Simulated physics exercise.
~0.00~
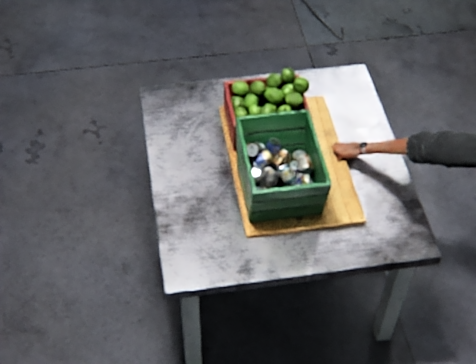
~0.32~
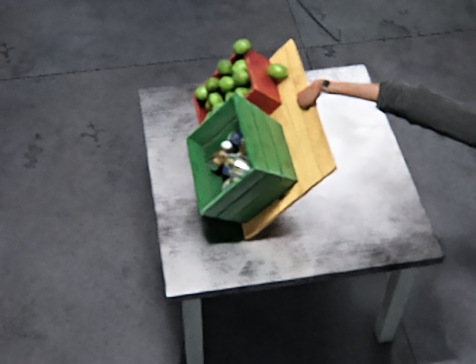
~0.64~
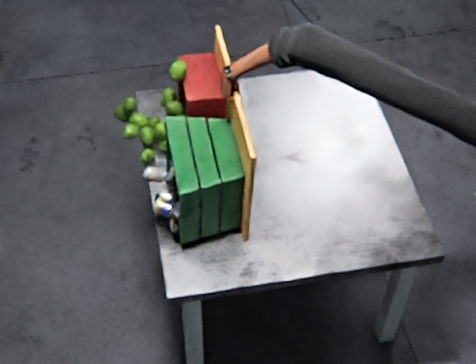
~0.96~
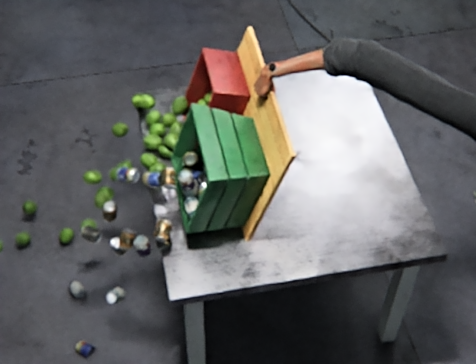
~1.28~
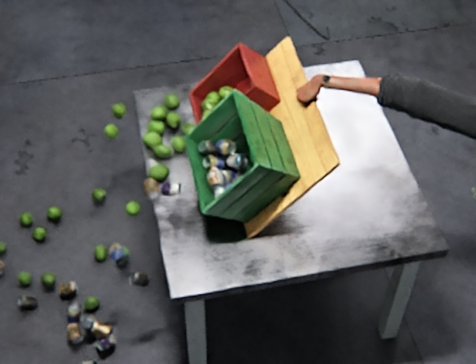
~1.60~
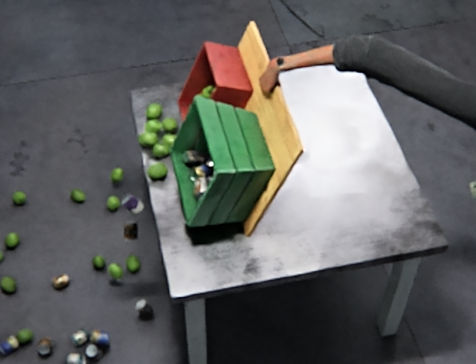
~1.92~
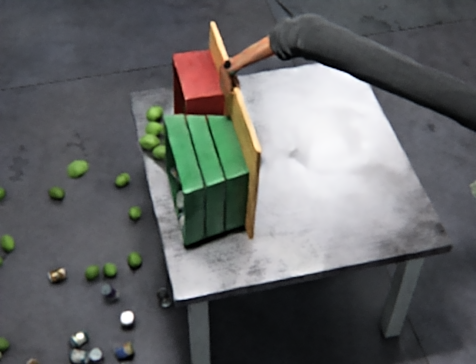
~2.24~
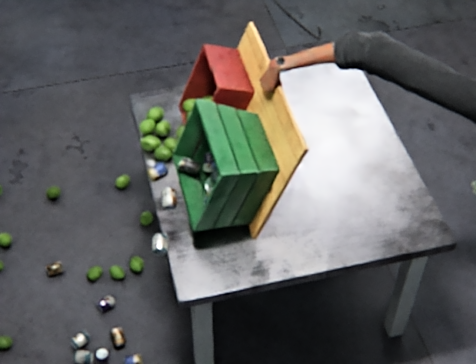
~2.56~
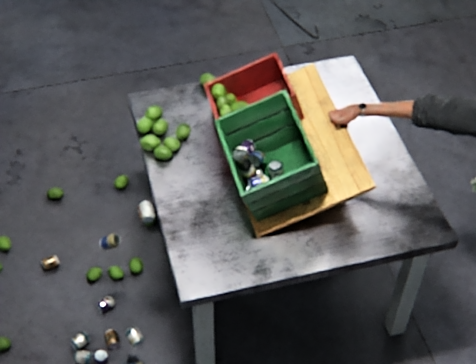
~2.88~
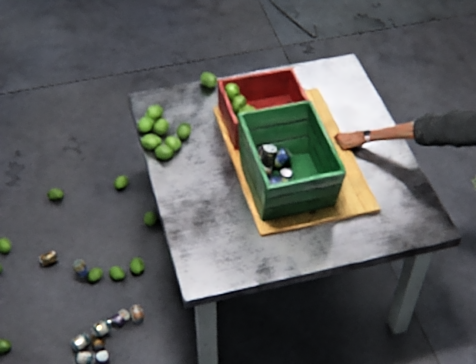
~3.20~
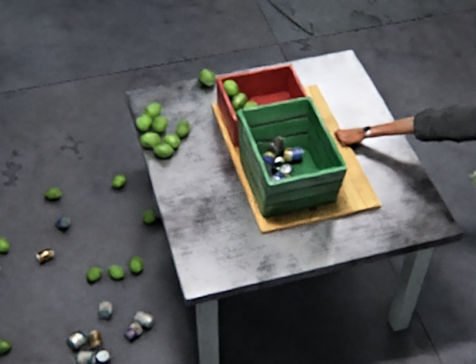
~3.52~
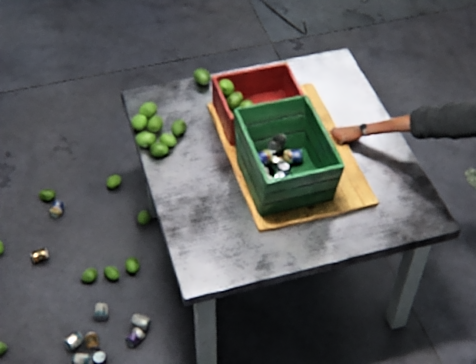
On a pale, smudged table standing on a dark floor, a green crate of small cans and a red crate of round green fruit sit fixed to a wooden board. A hand grips the board's right edge and tips everything steeply to the left, sending fruit and cans tumbling over the table edge and across the floor. The arm eases the board partway down, raises it steeply again, and a few more cans drop out. Finally it lowers the board flat, leaving some cans in the green crate, a few fruit in the red one, and others scattered on the table and floor.
